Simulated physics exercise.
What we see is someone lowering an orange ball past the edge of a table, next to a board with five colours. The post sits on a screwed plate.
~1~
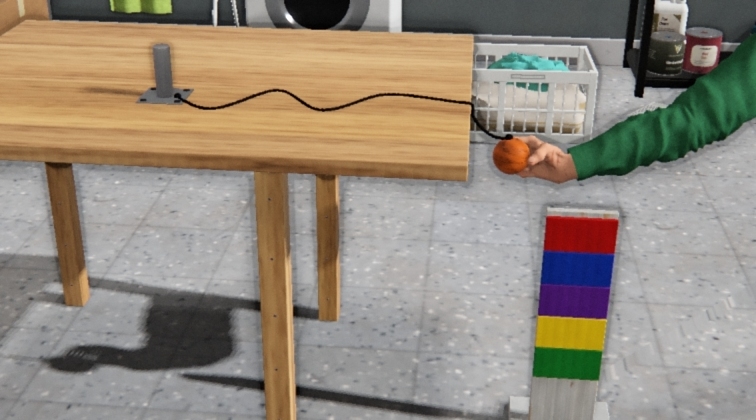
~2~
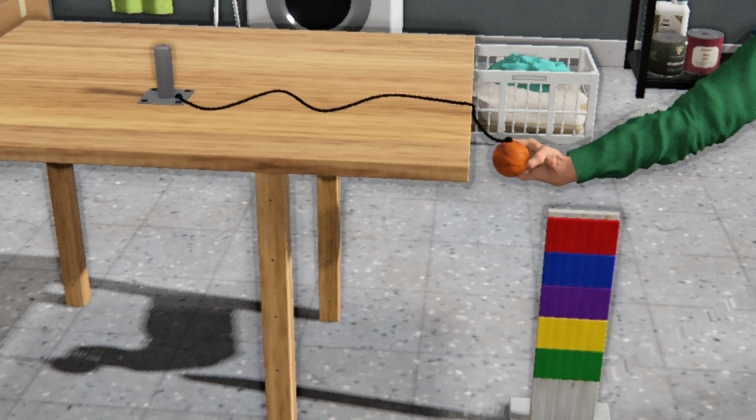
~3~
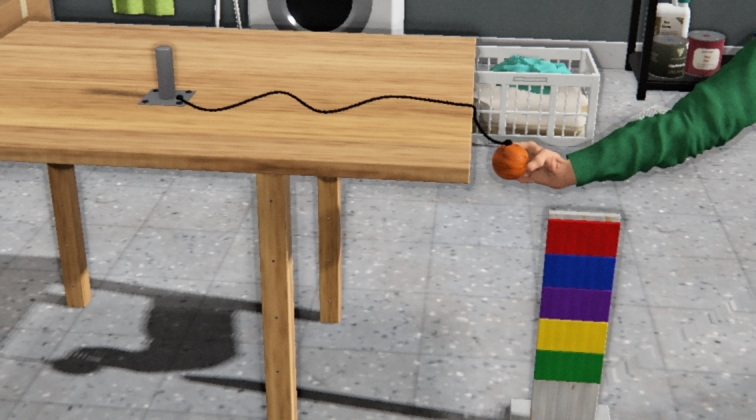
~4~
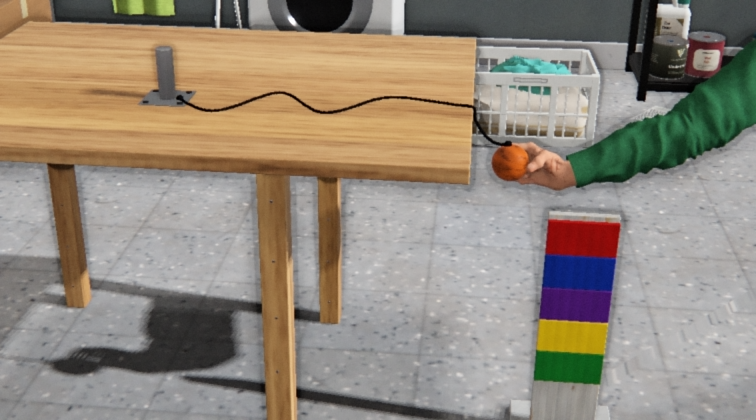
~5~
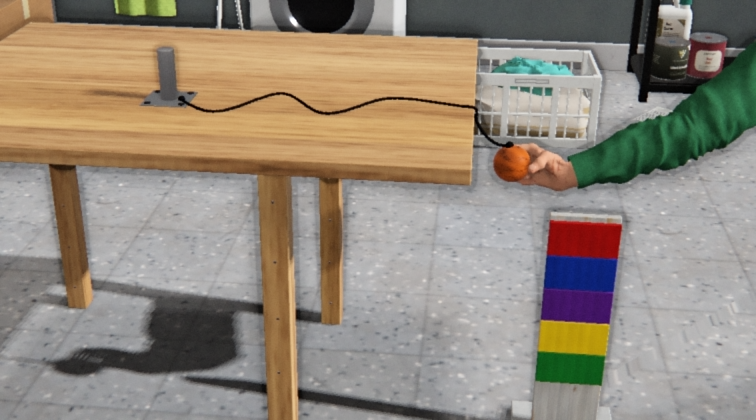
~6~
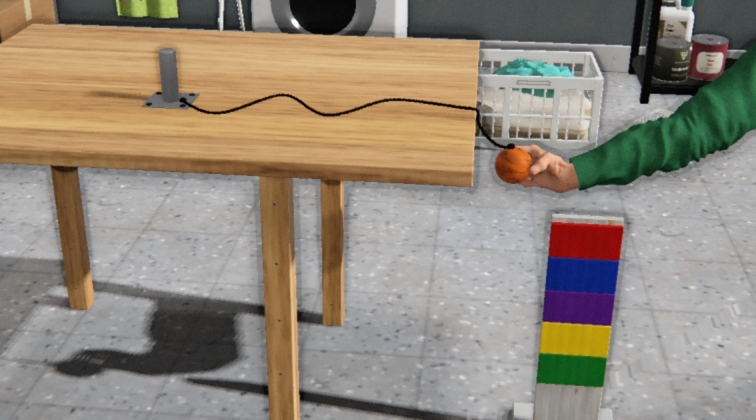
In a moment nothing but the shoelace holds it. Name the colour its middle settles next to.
Its middle settles next to blue.
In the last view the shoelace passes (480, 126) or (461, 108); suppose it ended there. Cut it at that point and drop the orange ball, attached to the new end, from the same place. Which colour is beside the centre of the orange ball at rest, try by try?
Per try - 1: Red; 2: No band.
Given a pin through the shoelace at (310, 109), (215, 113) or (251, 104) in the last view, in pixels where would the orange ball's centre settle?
First try around (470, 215), second around (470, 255), third around (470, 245).
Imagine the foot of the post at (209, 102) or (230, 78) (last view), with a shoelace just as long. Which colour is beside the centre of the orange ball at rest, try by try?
Going case by case, it's purple and then purple.
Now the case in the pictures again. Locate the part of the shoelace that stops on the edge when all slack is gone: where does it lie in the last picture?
Roughly (388, 100).
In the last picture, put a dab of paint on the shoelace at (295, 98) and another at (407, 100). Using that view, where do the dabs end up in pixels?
One ends up around (338, 106), the other around (476, 133).
A little later, ball near (456, 266); level with blue.
Next, ball near (479, 267); level with blue.
When it is over, ball near (470, 268); level with blue. The blue one.
